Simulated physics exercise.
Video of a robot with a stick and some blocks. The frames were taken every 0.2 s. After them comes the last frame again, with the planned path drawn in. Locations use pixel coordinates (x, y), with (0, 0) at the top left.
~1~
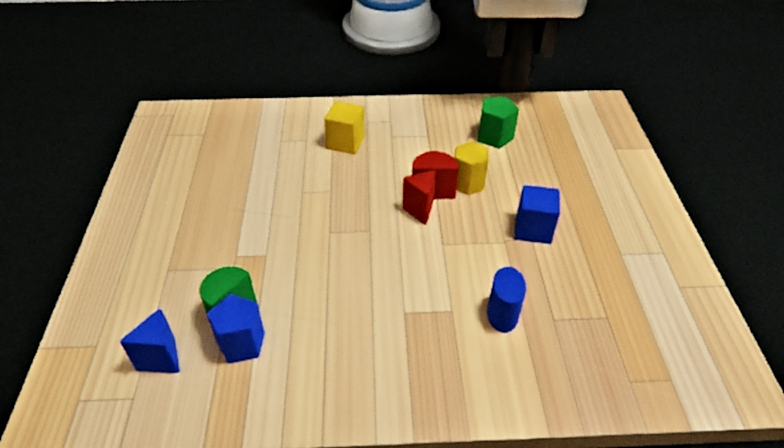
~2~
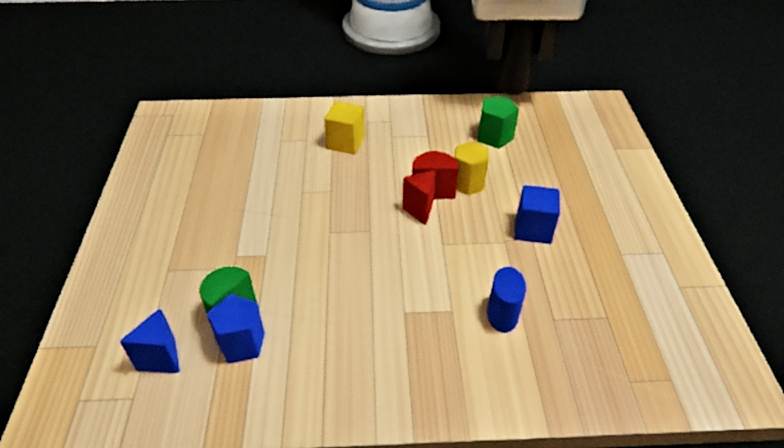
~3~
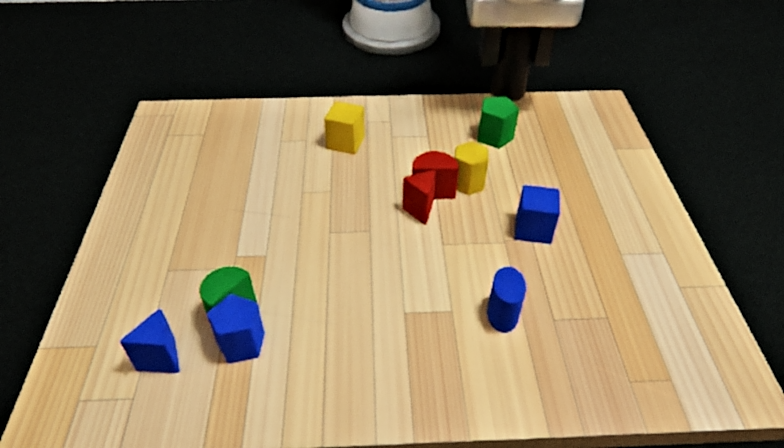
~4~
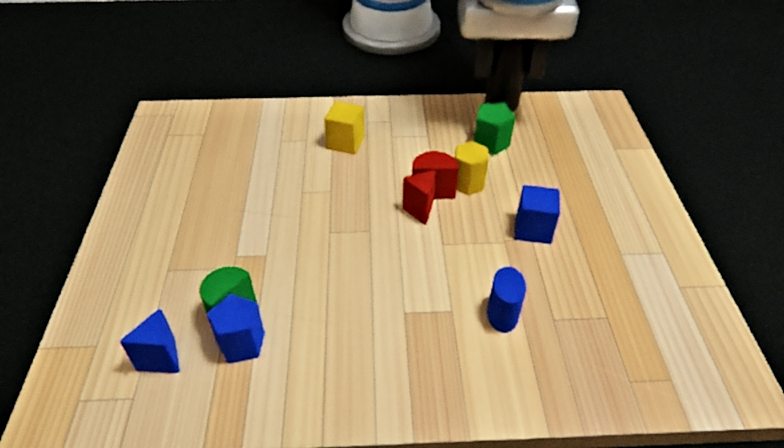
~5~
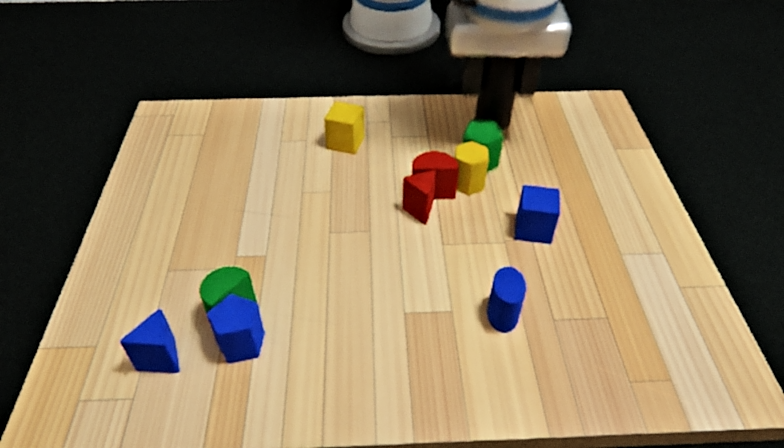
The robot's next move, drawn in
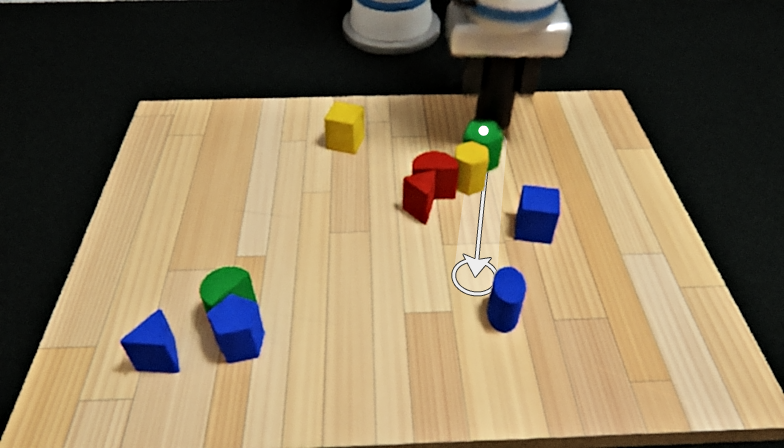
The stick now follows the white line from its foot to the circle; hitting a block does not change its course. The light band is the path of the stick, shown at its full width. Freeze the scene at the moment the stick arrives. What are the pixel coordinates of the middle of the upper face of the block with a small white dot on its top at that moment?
Most likely (436, 249).
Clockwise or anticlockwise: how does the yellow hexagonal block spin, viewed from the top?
The block turns clockwise.
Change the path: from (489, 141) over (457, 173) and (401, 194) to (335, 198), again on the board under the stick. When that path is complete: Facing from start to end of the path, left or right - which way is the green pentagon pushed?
It goes toward the left-hand side.
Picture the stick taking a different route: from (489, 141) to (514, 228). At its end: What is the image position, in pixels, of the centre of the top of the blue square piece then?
Its top face will be centred at roughly (560, 216).
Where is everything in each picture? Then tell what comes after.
The first frame shows stick's lower end (513, 83); red triangular block (422, 180); red D-shaped block (435, 160); yellow hexagonal block (472, 152); green pentagon (499, 106).
The second frame shows stick (511, 86); blocks still.
The third frame shows stick (508, 93); blocks still.
The fourth frame shows stick (501, 104); green pentagon (496, 112).
The fifth frame shows stick (492, 122); red triangular block (422, 180); red D-shaped block (435, 160); yellow hexagonal block (472, 152); green pentagon (484, 131).
Drawn move, straight from (489, 141) to (475, 277); the dot is on the green pentagon.
On the path given first. One third of the way, stick (488, 161); red triangular block (419, 184), turned 20° clockwise; red D-shaped block (428, 165), turned 35° clockwise; yellow hexagonal block (456, 192), turned 15° clockwise; green pentagon (475, 171).
Two thirds of the way, stick (483, 207); red triangular block (419, 184), turned 20° clockwise; red D-shaped block (428, 165), turned 35° clockwise; yellow hexagonal block (419, 219), turned 55° clockwise; green pentagon (457, 214), turned 50° clockwise.
At the end, stick (478, 258); red triangular block (419, 184), turned 20° clockwise; red D-shaped block (428, 165), turned 35° clockwise; yellow hexagonal block (409, 223), turned 80° clockwise; green pentagon (436, 249), turned 90° clockwise.
